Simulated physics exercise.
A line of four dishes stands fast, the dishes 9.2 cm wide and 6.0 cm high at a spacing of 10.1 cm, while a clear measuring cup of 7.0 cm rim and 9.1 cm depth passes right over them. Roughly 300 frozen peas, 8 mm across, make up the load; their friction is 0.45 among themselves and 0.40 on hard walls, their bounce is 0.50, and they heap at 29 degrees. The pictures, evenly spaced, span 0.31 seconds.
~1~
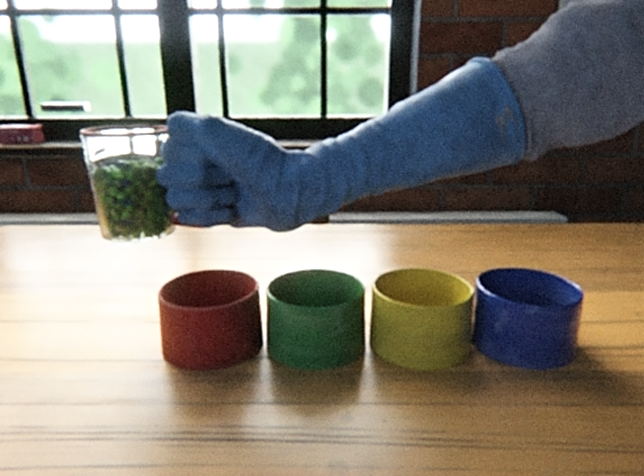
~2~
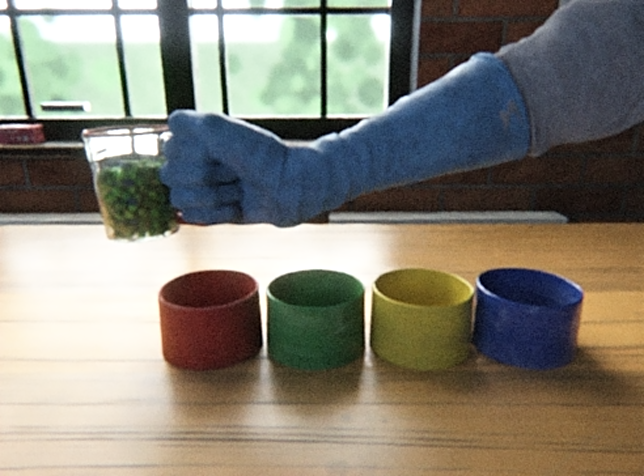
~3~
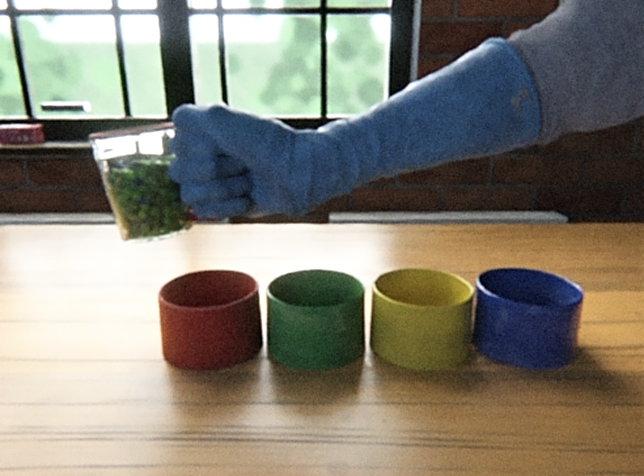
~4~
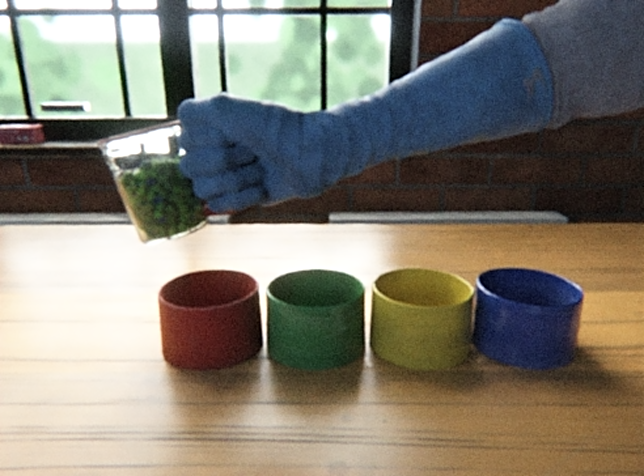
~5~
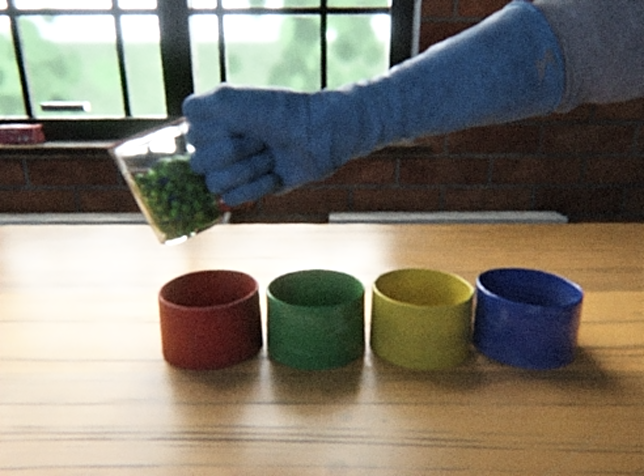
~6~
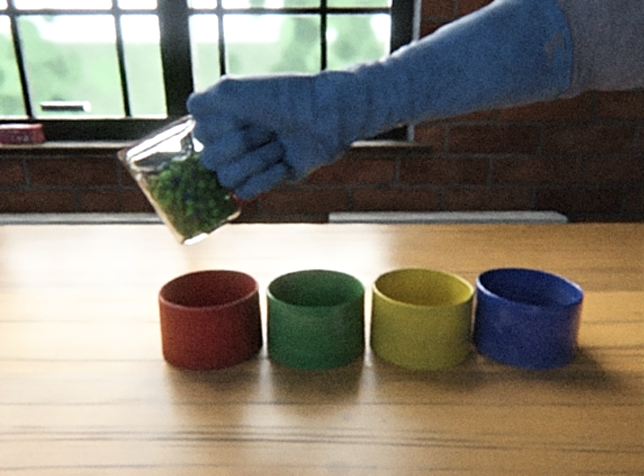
A clear cup of small green pieces, held by a blue-gloved hand, moved slightly to the right and tilted gradually rightward above a wooden table with red, green, yellow and blue dishes in a row.
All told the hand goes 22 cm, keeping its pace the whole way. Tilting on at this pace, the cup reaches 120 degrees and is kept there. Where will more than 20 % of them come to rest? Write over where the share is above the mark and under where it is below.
Red: Under; blue: Under; green: Over; yellow: Under; counter: Under.
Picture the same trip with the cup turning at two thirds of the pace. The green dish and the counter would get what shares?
The green dish would get 100 and the counter 0.
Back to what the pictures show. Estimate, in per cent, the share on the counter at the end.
Some 0 in a hundred.
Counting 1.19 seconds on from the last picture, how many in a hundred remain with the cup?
About 5 percent of the load.
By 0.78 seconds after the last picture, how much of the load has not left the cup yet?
That would be some 90 per cent.
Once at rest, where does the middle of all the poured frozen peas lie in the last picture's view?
At about (312, 321).
Then, 0.46 s after the last picture, tilt 75 degrees; cup holds 100 %.
Then, 0.78 s after the last picture, tilt 109 degrees; cup holds 90 %, green 5 %.
Then, 1.19 s after the last picture, tilt 120 degrees; cup holds 5 %, green 90 %.
In the end, red 0 %, blue 0 %, green 100 %, yellow 0 %, counter 0 %.
